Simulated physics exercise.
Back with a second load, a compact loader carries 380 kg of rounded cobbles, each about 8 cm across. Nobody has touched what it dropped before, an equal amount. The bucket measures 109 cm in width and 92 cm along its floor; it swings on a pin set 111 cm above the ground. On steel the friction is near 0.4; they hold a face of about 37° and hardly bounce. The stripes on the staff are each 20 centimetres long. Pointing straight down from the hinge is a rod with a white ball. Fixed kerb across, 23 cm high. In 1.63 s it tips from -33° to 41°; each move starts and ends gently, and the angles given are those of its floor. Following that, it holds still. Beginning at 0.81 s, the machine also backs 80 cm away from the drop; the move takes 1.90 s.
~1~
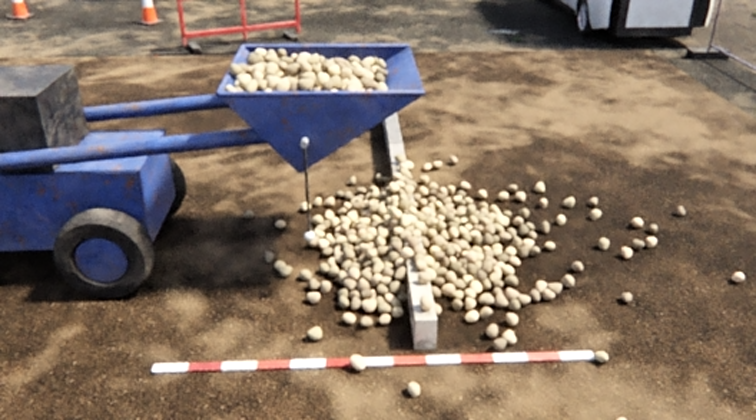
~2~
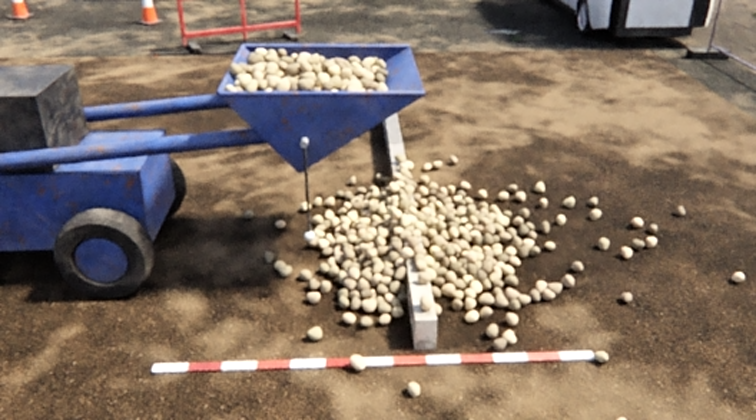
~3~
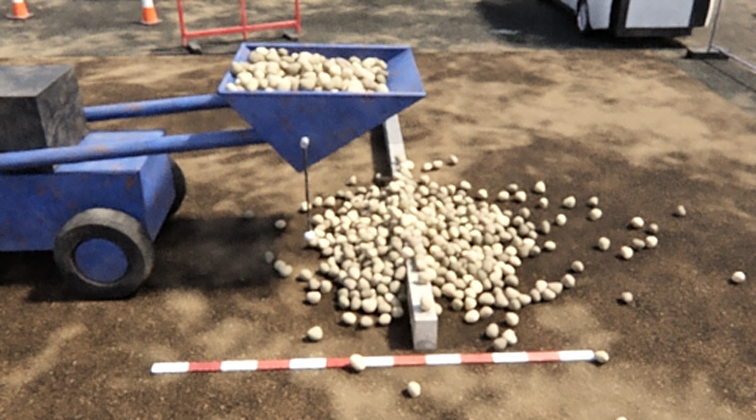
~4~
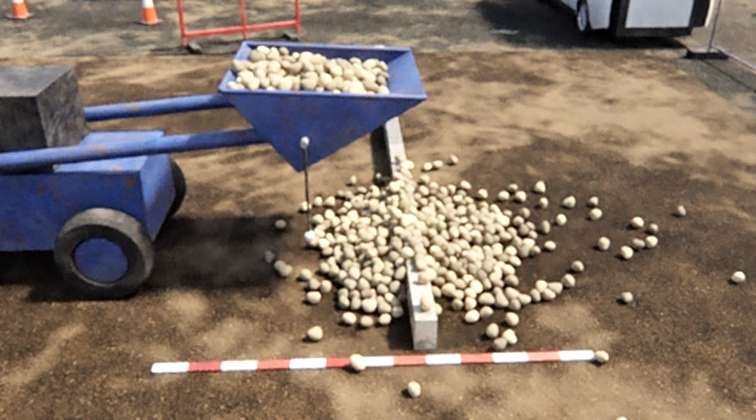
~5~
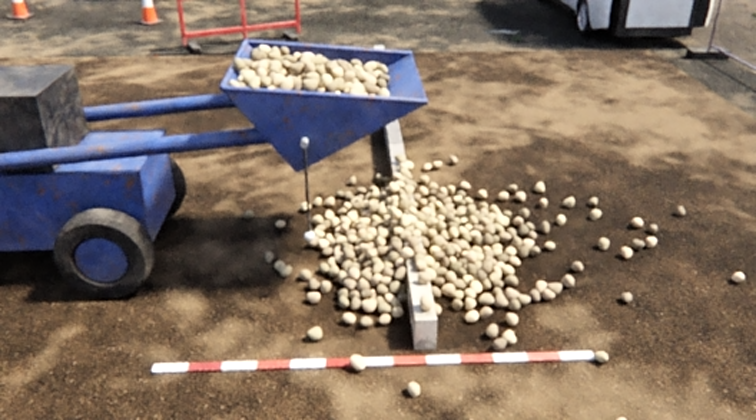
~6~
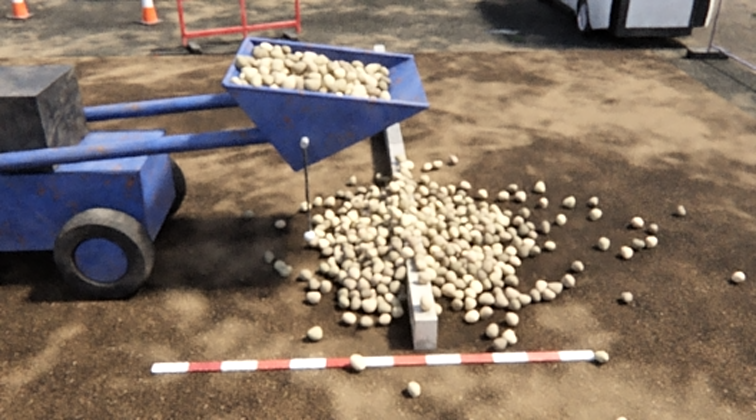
A blue loader held a bucket full of rounded stones above a scattered pile lying across a low kerb, and the bucket slowly tilted a little downward at its right edge while everything else stayed still.
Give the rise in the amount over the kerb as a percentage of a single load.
16 %.
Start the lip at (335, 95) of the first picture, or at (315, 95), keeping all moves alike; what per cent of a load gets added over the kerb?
Near 0 in a hundred, then near 0 in a hundred.
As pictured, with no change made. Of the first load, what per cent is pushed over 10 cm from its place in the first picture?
Roughly 10 % of them.
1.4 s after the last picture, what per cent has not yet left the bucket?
It holds some 20 percent.
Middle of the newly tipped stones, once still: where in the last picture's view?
The middle lies near (361, 236) in the last picture.
Then, 0.9 s after the last picture the floor is at 29°; in per cent of one load, 95 in the bucket, 60 on this side of the kerb, 45 over the kerb; the foremost stones are at (651, 234).
Then, 1.4 s after the last picture the floor is at 41°; in per cent of one load, 19 in the bucket, 122 on this side of the kerb, 58 over the kerb; the foremost stones are at (651, 234).
Then, 2.9 s after the last picture the floor is at 41°; in per cent of one load, 0 in the bucket, 138 on this side of the kerb, 62 over the kerb; the foremost stones are at (651, 234).
Then, 5.4 s after the last picture the floor is at 41°; in per cent of one load, 0 in the bucket, 138 on this side of the kerb, 62 over the kerb; the foremost stones are at (651, 234). Net gain over the kerb, 16.
